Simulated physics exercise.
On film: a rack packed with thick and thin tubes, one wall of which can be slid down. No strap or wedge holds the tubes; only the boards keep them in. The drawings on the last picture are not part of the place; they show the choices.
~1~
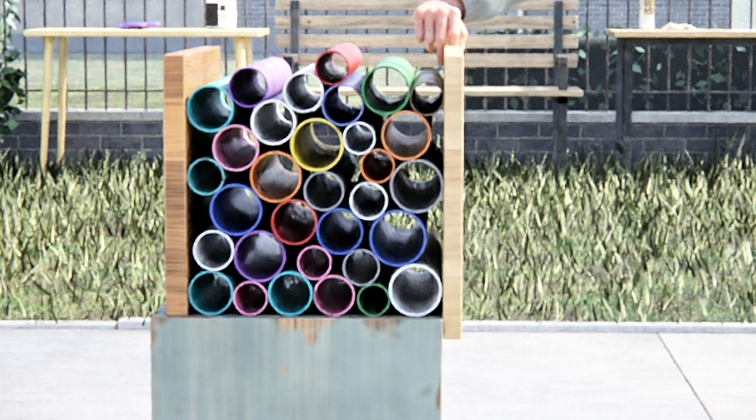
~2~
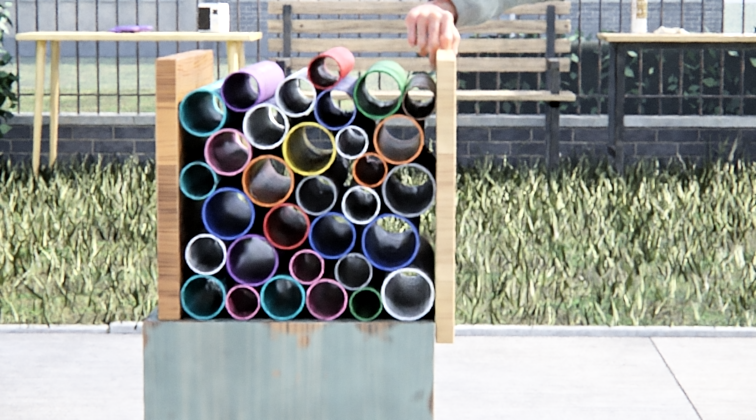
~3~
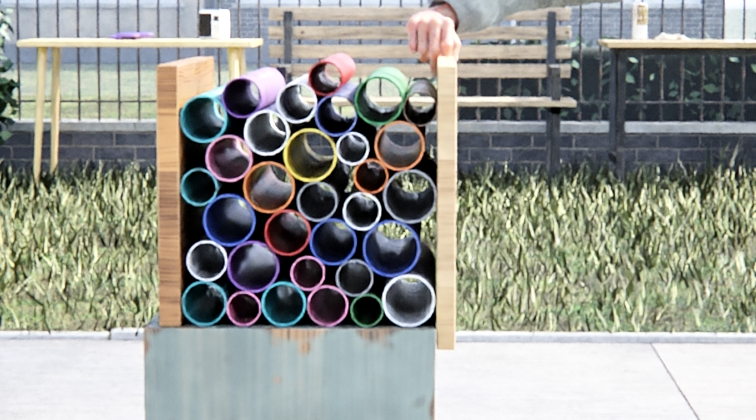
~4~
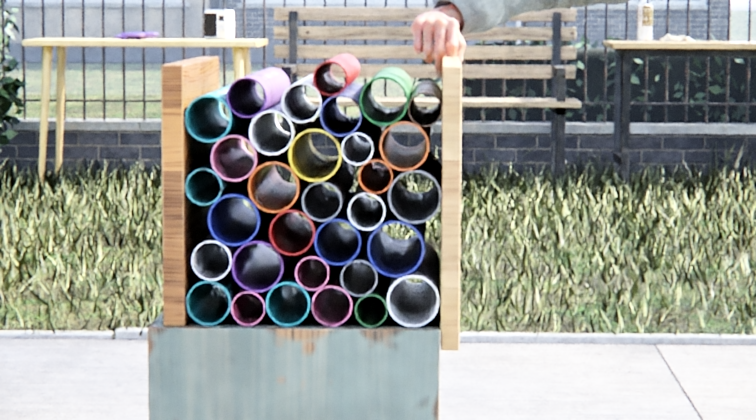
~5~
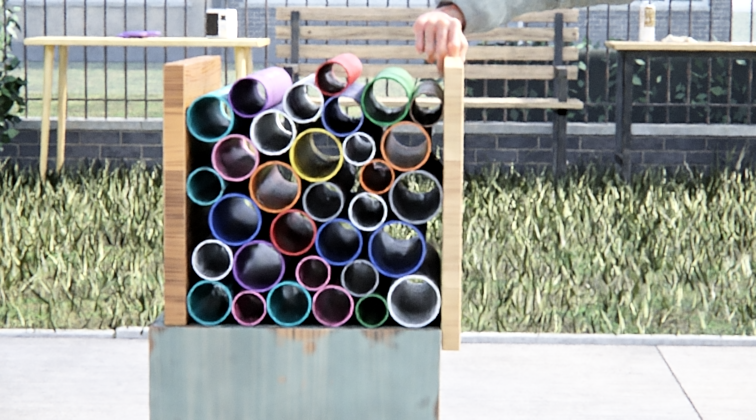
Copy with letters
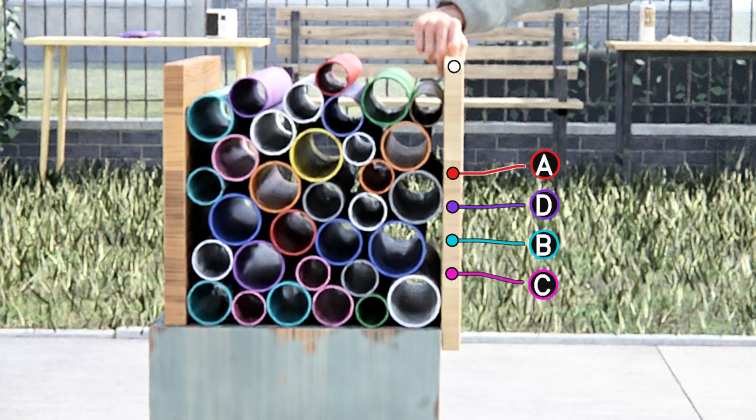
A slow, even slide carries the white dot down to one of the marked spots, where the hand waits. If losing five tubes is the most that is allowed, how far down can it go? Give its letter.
The lowest mark that will do is D.
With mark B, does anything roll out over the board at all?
Yes.
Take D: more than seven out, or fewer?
Fewer than seven.
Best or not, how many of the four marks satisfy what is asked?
Two of them.
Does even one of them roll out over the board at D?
Yes, at D.
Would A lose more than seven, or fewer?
It loses fewer than seven.
On the marked copy, A at (453, 174); B at (452, 240); C at (452, 274); D at (453, 207); the white dot at (454, 66).
With D. Early on, top of the board (444, 133).
Further on, top of the board (443, 205).
At the end, top of the board (443, 206), one out over the board.
As for the rest, A one out over the board; B more than five out over the board; C more than five out over the board.
